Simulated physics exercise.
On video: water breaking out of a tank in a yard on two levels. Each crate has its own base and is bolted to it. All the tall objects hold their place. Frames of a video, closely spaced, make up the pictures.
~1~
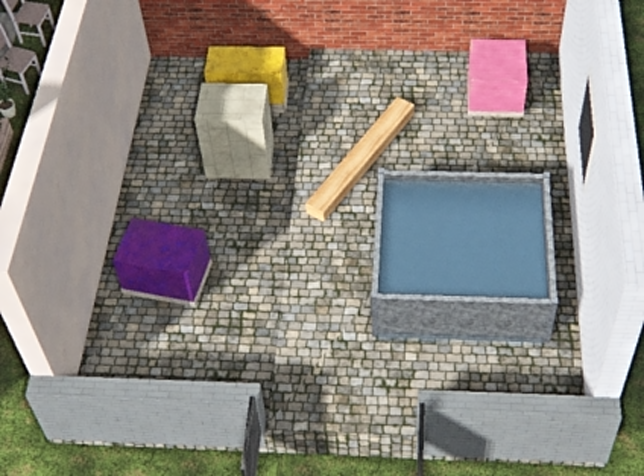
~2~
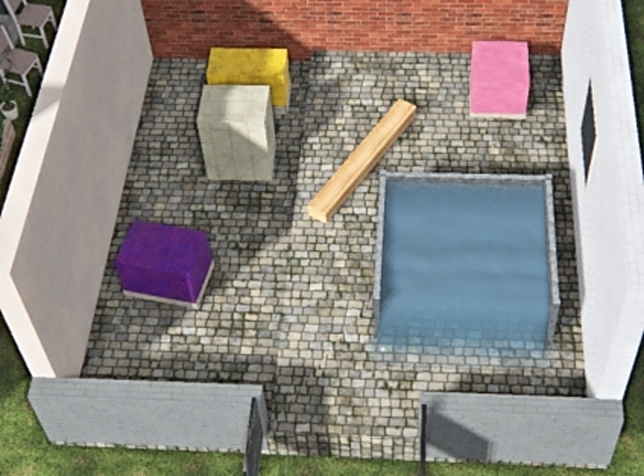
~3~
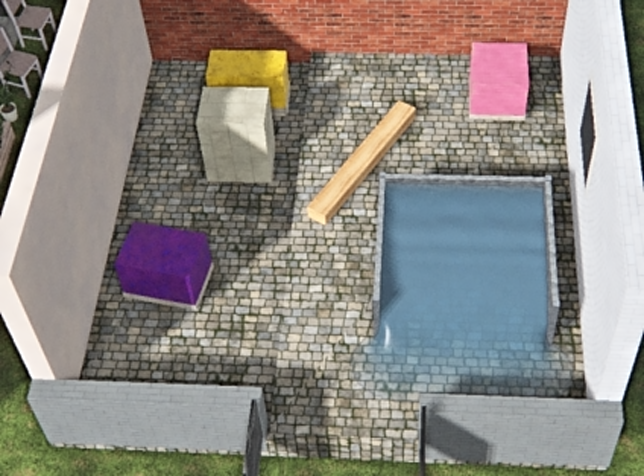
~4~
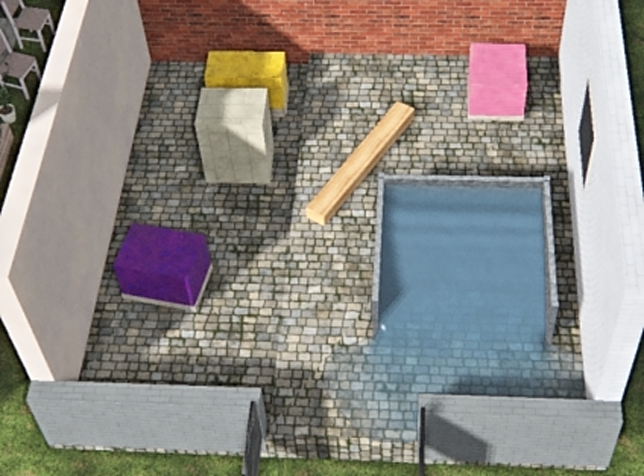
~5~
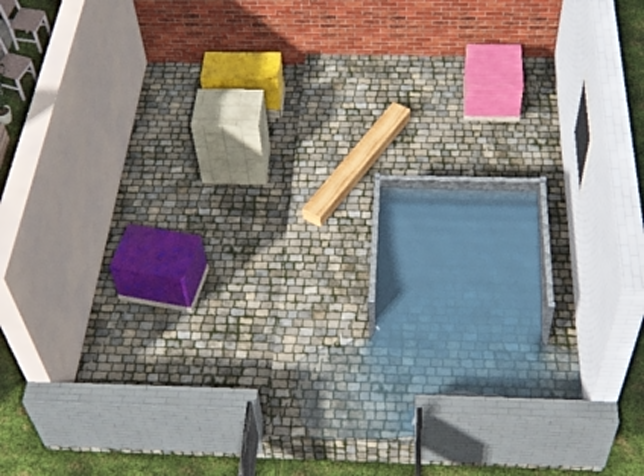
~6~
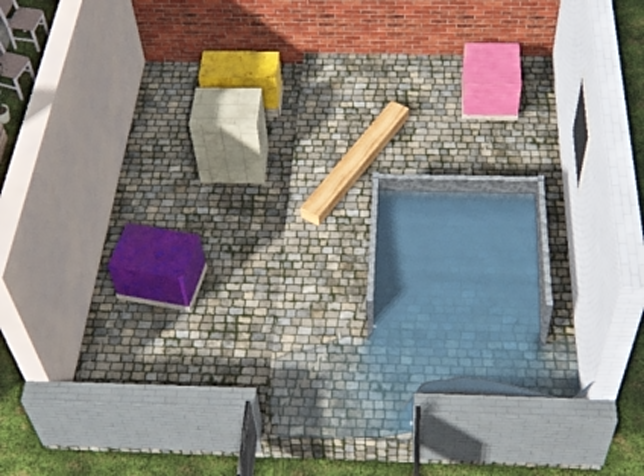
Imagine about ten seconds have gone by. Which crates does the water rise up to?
Outcome: The pink crate will be left wet; the purple crate will be left wet; the yellow crate will be left dry.
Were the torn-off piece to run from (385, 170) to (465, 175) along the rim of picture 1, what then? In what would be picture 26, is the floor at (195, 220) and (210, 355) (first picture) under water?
Taking the two spots in turn: Parched and parched.
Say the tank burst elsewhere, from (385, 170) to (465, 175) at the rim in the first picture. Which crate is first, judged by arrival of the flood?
That would be the pink one.
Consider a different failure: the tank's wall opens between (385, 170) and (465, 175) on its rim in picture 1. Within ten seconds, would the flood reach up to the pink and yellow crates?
Taking them in turn, the pink crate is overtopped and the yellow crate is overtopped.
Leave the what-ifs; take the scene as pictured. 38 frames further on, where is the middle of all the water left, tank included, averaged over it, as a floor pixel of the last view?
Around (382, 270).
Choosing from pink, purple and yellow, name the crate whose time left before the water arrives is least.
It's the pink one.
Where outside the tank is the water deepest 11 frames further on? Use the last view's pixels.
Deepest spot: Near (575, 425).
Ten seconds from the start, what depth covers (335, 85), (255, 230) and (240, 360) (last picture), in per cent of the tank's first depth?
Approx. values, in order: 2 %, 8 %, 8 %.
A moment on, water covers 15 % of the floor; the pink crate not reached, the purple crate not reached, the yellow crate not reached.
Next, water covers 25 % of the floor; the pink crate water round its plinth, the purple crate not reached, the yellow crate not reached.
Then, water covers 45 % of the floor; the pink crate water round its plinth, the purple crate water round its plinth, the yellow crate not reached.
Later, water covers 70 % of the floor; the pink crate water round its plinth, the purple crate water round its plinth, the yellow crate water round its plinth.
In the end, water covers 90 % of the floor; the pink crate was topped, the purple crate was topped, the yellow crate stayed above the water.
